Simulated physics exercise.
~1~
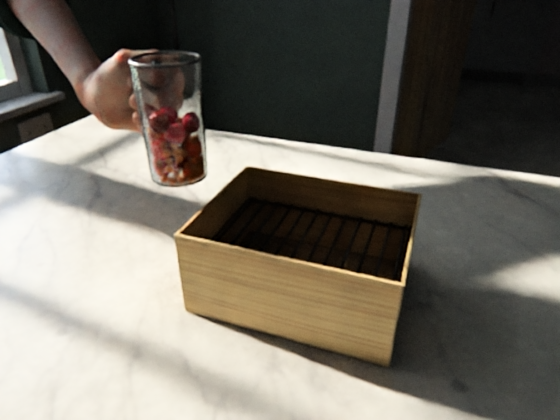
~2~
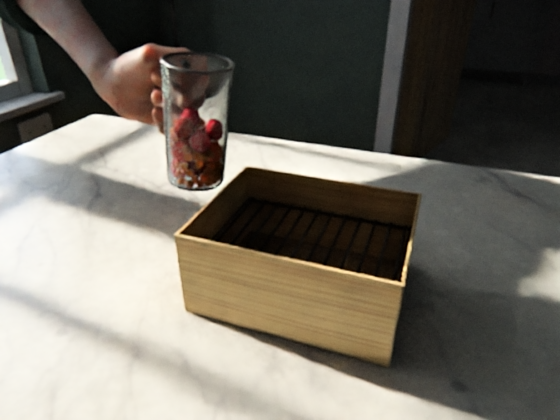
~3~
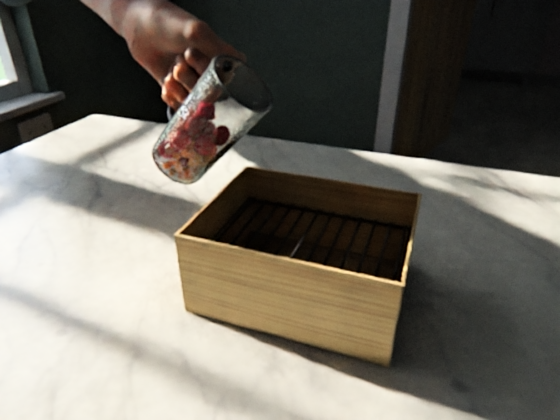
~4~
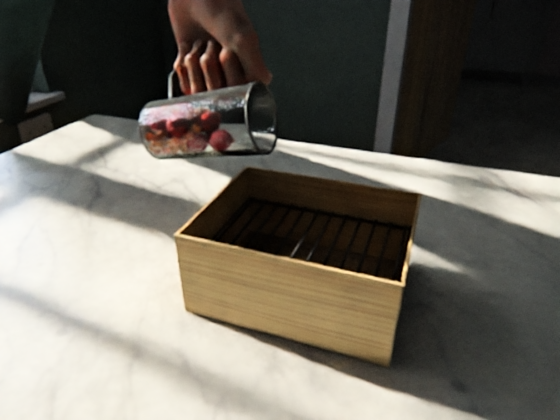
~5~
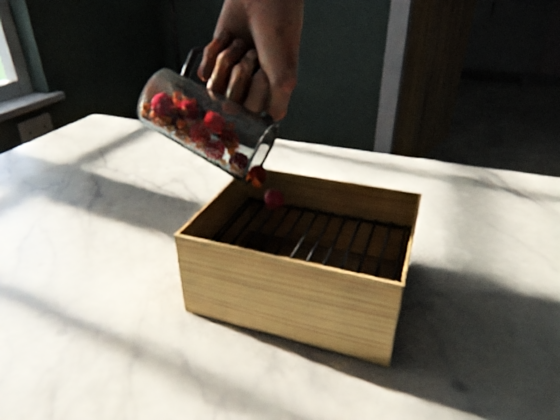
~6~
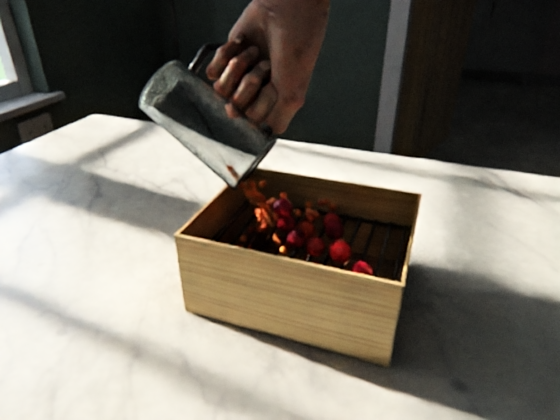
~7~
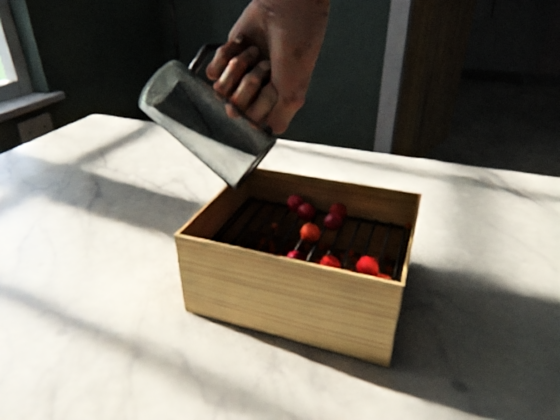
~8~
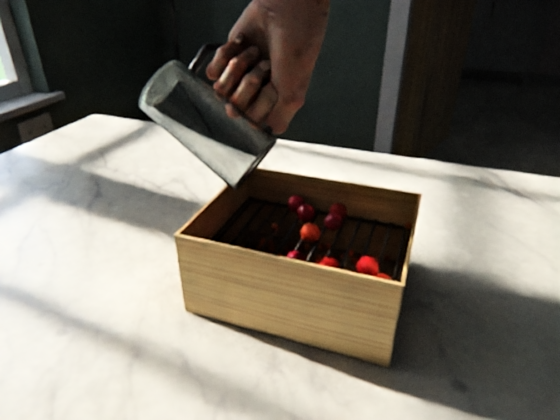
A hand tips a clear cup, pouring red and orange pieces into a wooden box, where mostly red ones remain visible.
